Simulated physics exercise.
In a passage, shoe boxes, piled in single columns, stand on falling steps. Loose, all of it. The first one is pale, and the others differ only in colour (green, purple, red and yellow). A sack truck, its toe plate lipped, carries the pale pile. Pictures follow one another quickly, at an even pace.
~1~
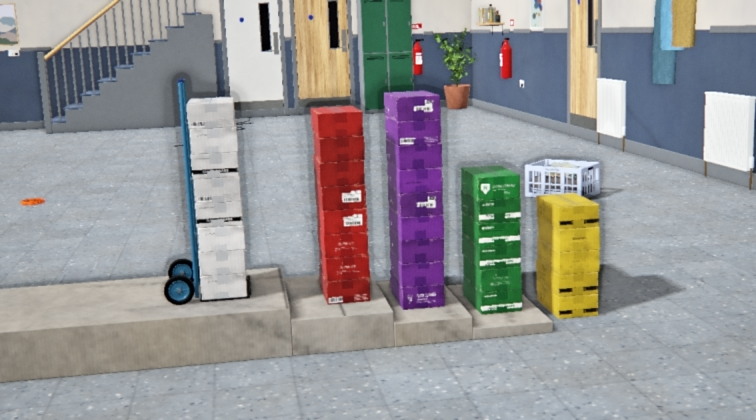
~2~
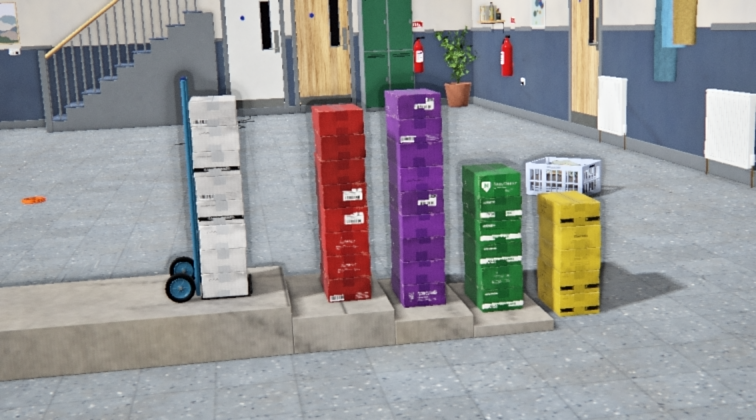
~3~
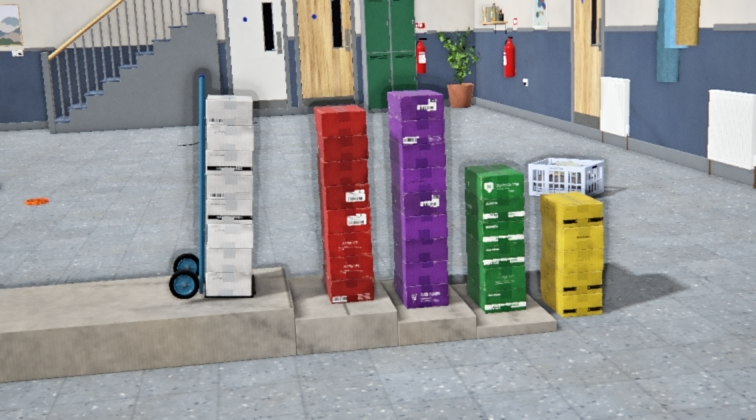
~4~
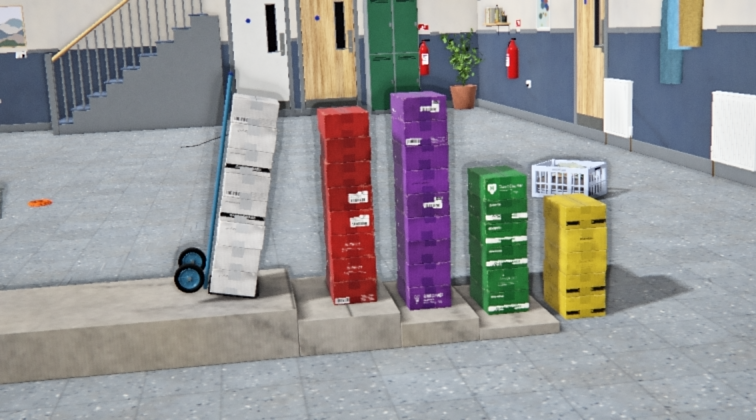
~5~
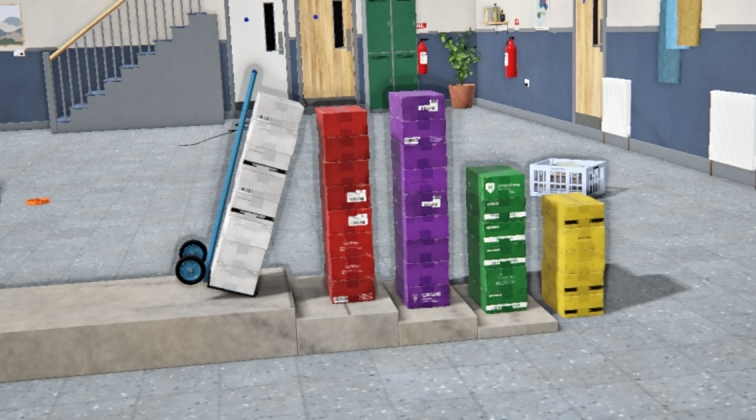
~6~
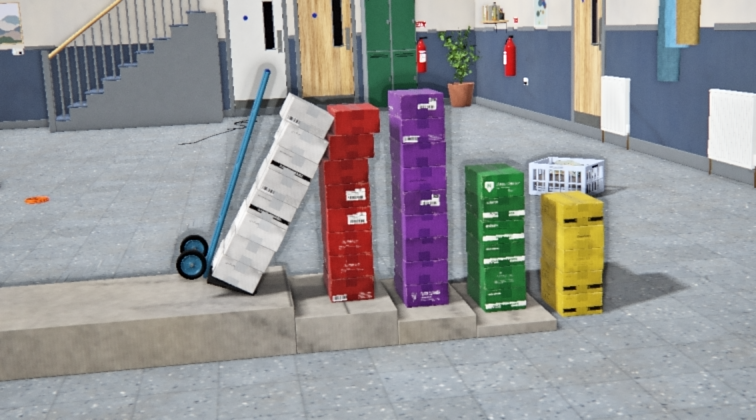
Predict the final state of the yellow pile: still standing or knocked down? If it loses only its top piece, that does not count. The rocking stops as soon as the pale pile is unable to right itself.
It is torn down.
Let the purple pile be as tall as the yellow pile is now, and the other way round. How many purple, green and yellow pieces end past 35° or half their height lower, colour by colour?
It works out to purple 0, then green 0, then yellow 0.
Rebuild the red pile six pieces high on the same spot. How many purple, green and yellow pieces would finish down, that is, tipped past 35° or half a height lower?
For purple the count is 8, for green it is 5, and for yellow it is 4.
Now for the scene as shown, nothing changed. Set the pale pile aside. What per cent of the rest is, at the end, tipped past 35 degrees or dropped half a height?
80 in a hundred, roughly.
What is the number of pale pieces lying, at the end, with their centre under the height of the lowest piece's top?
Count = 3.
Soon, 8 of the pale pile down; none of the 5 yellow boxes down (2 of 28 in all colours); top yellow box unmoved; top purple box tipped clearly, half its height lower.
A while on, 7 of the pale pile down; 2 of the 5 yellow boxes down (20 of 28 in all colours); top yellow box tipped steeply, some two heights lower; top red box tipped steeply, some three heights lower.
Finally, 7 of the pale pile down; 4 of the 5 yellow boxes down (23 of 28 in all colours); top yellow box upside down; top green box upside down. Seen by the last camera, middles, top yellow box near (729, 270).
